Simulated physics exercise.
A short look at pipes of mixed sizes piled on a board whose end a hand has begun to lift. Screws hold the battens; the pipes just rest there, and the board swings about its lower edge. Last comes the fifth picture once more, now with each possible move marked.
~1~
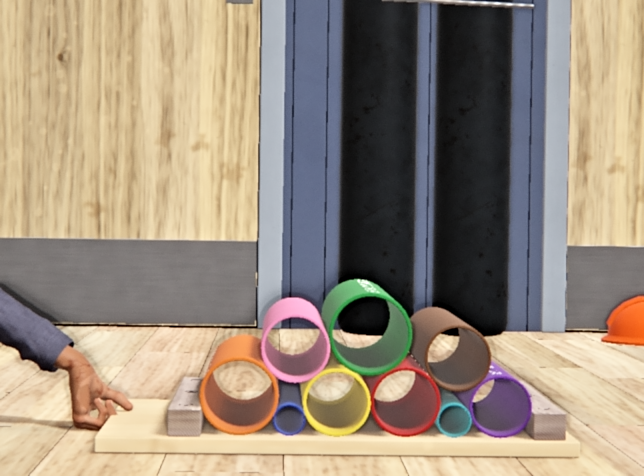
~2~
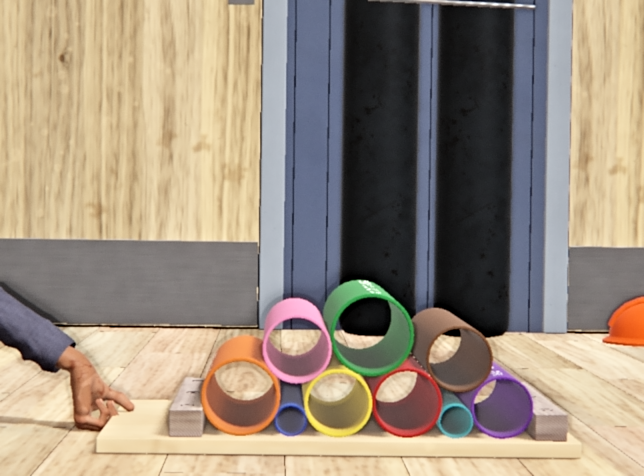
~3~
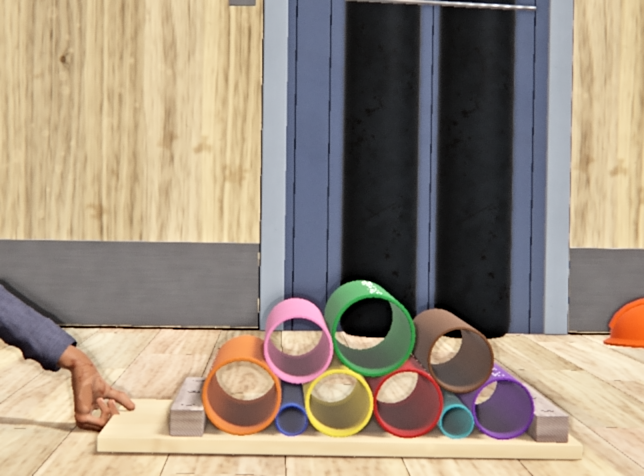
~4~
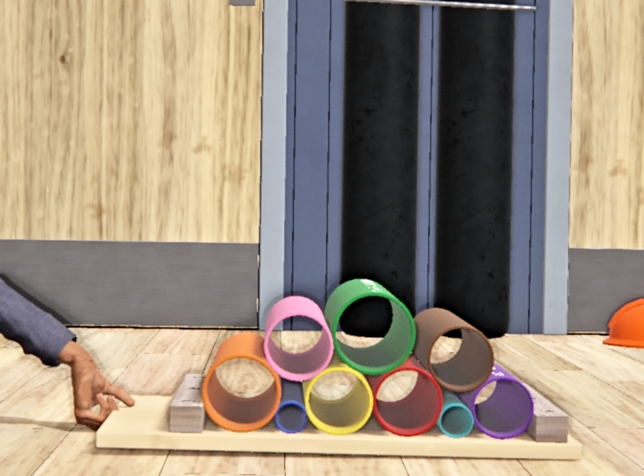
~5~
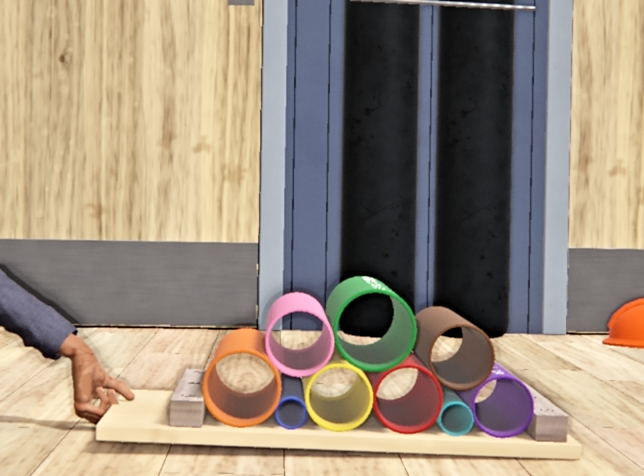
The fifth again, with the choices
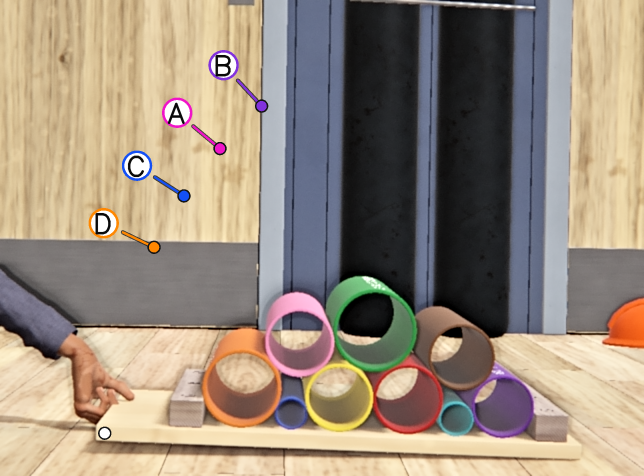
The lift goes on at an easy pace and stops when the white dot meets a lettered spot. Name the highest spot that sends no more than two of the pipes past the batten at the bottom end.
The answer is mark C.
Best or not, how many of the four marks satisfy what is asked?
Two of the four.
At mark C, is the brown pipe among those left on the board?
The brown pipe: Yes.
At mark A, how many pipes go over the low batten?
It comes to three.
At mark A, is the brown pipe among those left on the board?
No.
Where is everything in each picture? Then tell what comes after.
Yellow pipe (337, 402); red pipe (405, 403); turquoise pipe (454, 421), in the first picture.
Turquoise pipe (456, 422); purple pipe (502, 408), in the second picture.
Board (335, 414); orange pipe (241, 396); brown pipe (461, 360), in the third picture.
Board (335, 413); orange pipe (241, 393); blue pipe (291, 418), in the fourth picture.
Board (335, 409); orange pipe (242, 389); blue pipe (291, 414), in the fifth picture.
On the marked copy, A at (220, 148); B at (262, 106); C at (184, 196); D at (154, 247); the white dot at (105, 433).
With C. Early on, board at 18°.
Further on, board at 32°.
At the end, board at 32°, none over the low batten.
As for the rest, A three over the low batten (pink, green, brown); B three over the low batten (pink, green, brown); D none over the low batten.
